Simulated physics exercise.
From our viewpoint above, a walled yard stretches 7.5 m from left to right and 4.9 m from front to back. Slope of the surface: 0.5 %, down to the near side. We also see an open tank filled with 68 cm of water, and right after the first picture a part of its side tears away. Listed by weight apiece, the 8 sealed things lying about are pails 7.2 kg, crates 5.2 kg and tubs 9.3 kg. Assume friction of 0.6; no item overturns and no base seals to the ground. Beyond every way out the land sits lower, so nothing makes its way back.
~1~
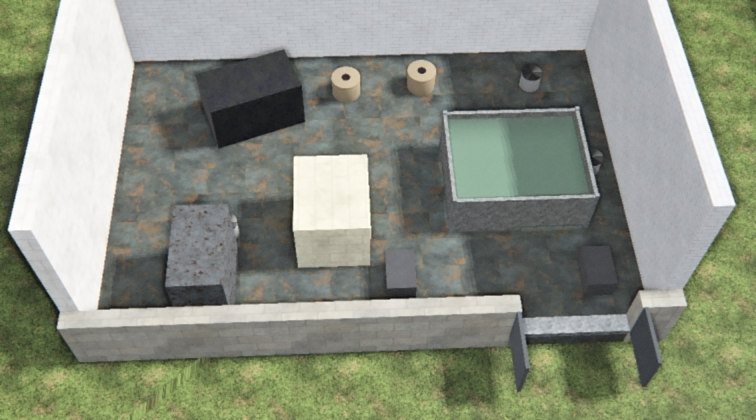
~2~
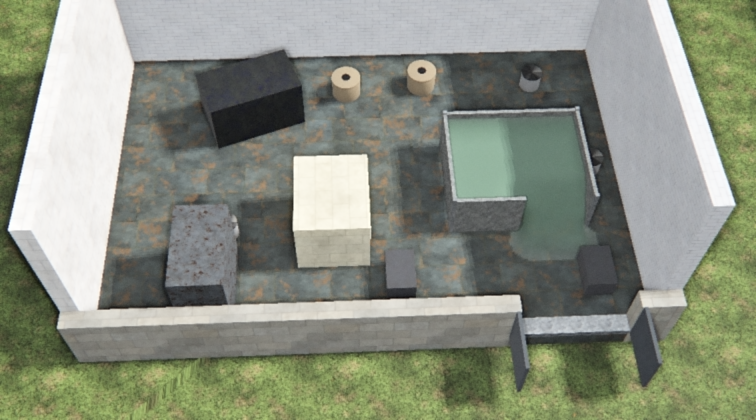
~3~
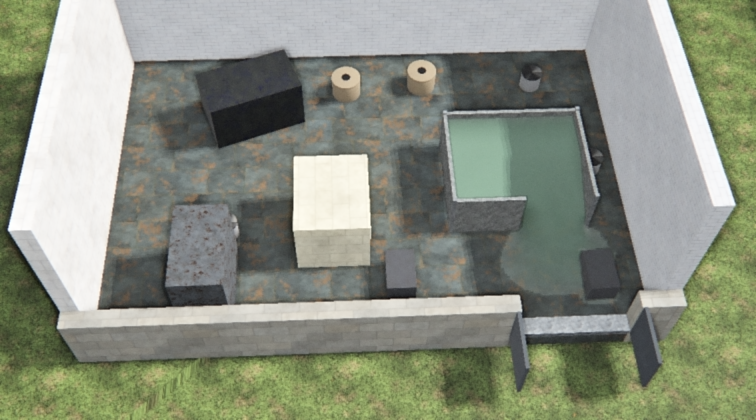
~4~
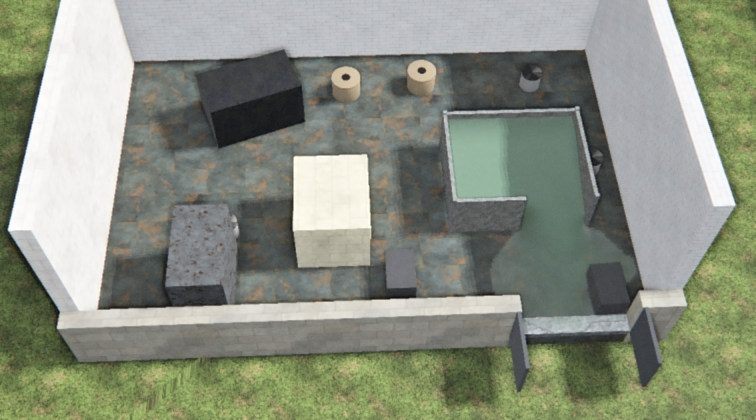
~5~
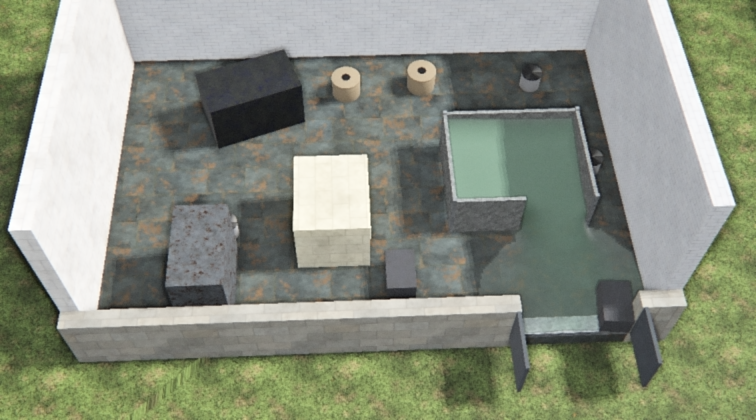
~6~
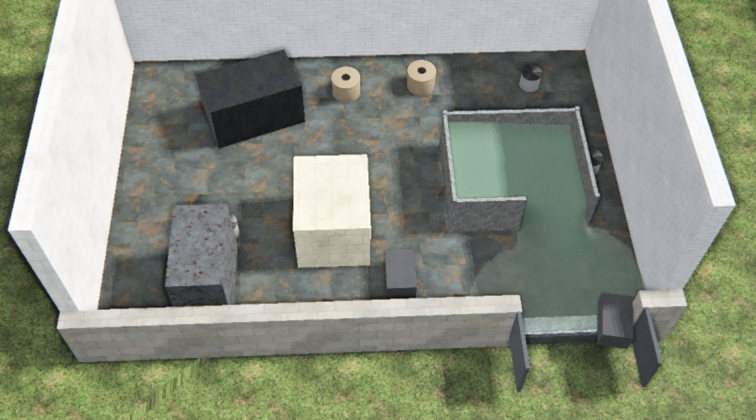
Walled yard with an open tank losing part of its side, greenish water spreading nearward and pushing a dark crate into the gateway.
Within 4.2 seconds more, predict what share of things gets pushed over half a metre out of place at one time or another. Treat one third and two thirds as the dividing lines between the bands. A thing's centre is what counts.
We'll see only a small share moved that far, short of a third.
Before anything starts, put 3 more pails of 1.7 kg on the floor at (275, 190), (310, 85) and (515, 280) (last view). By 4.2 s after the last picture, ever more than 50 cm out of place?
First stays inside, second stays inside, third goes beyond.
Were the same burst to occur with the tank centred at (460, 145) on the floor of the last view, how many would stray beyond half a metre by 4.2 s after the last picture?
Count: 2.
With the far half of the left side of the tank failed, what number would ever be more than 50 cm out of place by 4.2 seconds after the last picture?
2.
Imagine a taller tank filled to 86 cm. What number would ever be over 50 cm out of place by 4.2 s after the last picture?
Then 3 of them.
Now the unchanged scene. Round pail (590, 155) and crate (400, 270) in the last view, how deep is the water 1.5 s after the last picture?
About 0 and 2 cm.
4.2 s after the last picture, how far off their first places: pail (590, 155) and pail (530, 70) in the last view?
50 cm and 0 cm.
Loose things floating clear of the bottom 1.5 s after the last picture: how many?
0.
Then, 0.4 s after the last picture 1 of 8 are over 50 cm from their spots; 0 afloat.
Then, 1.5 s after the last picture 1 of 8 are over 50 cm from their spots; 0 afloat.
Then, 2.8 s after the last picture 1 of 8 are over 50 cm from their spots; 0 afloat.
Then, 4.2 s after the last picture 2 of 8 are over 50 cm from their spots, and 2 have been at some point; 0 afloat.
